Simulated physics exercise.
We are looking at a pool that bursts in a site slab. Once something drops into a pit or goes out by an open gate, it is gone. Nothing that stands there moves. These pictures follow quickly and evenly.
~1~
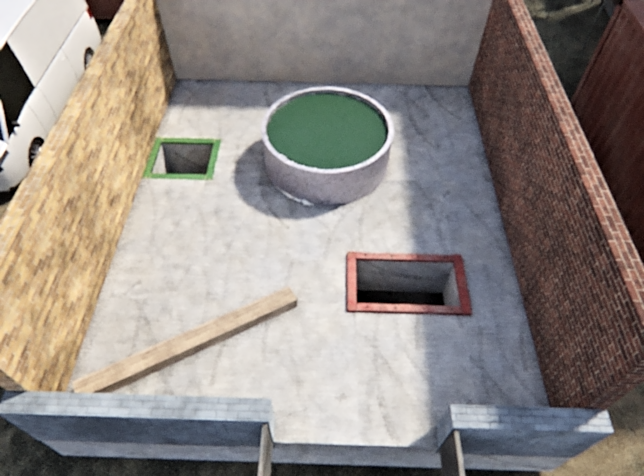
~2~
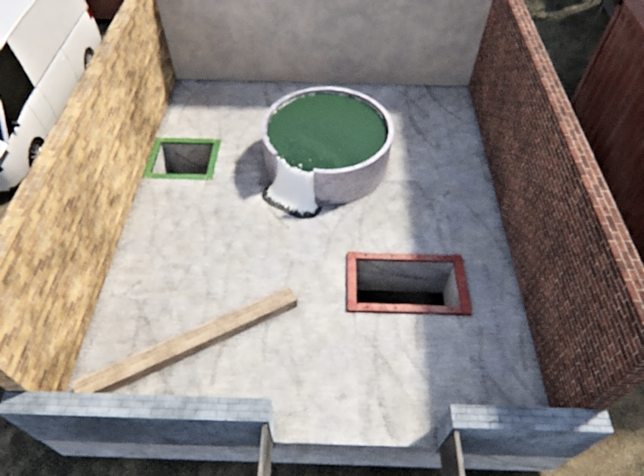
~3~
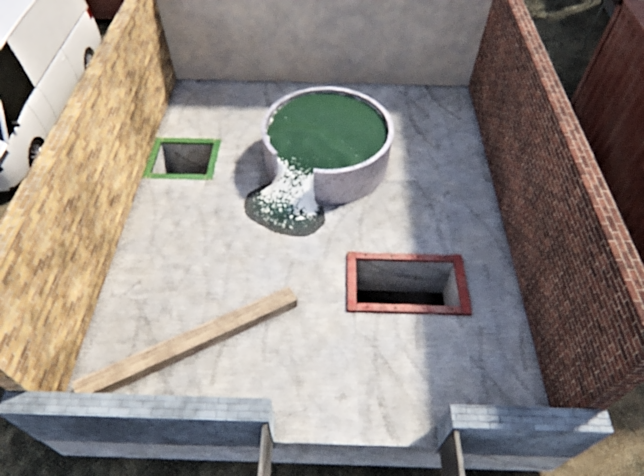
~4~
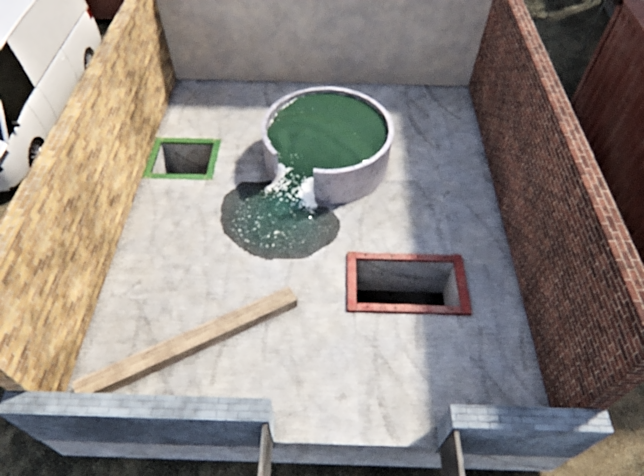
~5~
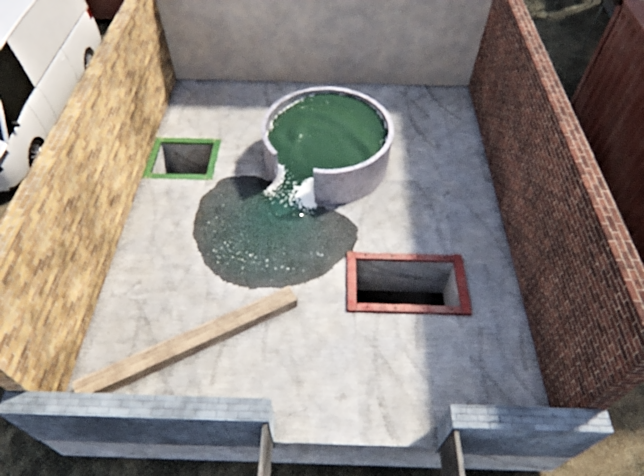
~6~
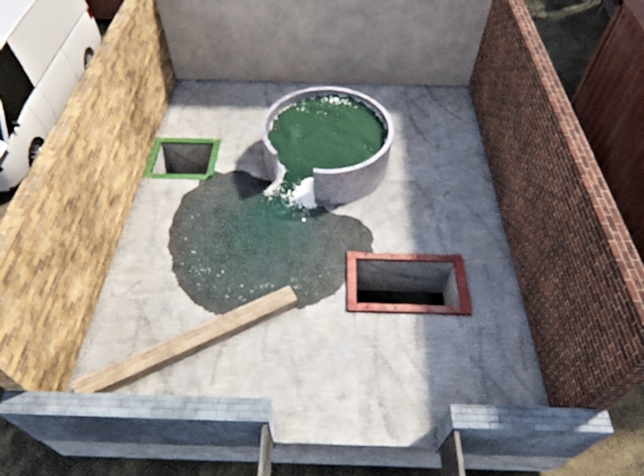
A round pool of green water on a walled concrete slab burst open at its front, and the water poured out and spread in a widening dark puddle toward the wooden plank.
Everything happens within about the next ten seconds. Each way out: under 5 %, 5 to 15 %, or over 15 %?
Gate 5 to 15 %; green pit over 15 %; red pit under 5 %.
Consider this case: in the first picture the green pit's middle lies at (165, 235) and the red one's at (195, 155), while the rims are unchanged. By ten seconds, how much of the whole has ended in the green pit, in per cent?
Roughly 40 per cent ends up in the green pit.
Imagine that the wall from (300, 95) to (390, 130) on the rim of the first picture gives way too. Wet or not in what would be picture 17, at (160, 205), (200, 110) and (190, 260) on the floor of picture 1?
The first would be still unwetted, the second drenched and the third still unwetted.
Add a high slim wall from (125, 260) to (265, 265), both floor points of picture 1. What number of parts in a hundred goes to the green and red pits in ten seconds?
Green 30 %, red 2 %.
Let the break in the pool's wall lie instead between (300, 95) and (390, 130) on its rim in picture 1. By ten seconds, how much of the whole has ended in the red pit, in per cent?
Red: 14 %.
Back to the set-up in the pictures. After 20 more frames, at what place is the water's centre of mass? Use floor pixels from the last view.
Centre of the water: Near (260, 228).
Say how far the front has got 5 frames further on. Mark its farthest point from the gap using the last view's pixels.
I'd put it around (75, 370).
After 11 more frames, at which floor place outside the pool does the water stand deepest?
Roughly at pixel (60, 413).
A moment on, water covers 25 % of the floor; the gate 0 %, the green pit 0 %, the red pit 0 %.
Next, water covers 35 % of the floor; the gate 1 %, the green pit 0 %, the red pit 0 %.
Then, water covers 40 % of the floor; the gate 4 %, the green pit 1 %, the red pit 0 %.
Later, water covers 50 % of the floor; the gate 7 %, the green pit 7 %, the red pit 0 %.
In the end, water covers 60 % of the floor; the gate 12 %, the green pit 20 %, the red pit 2 %.
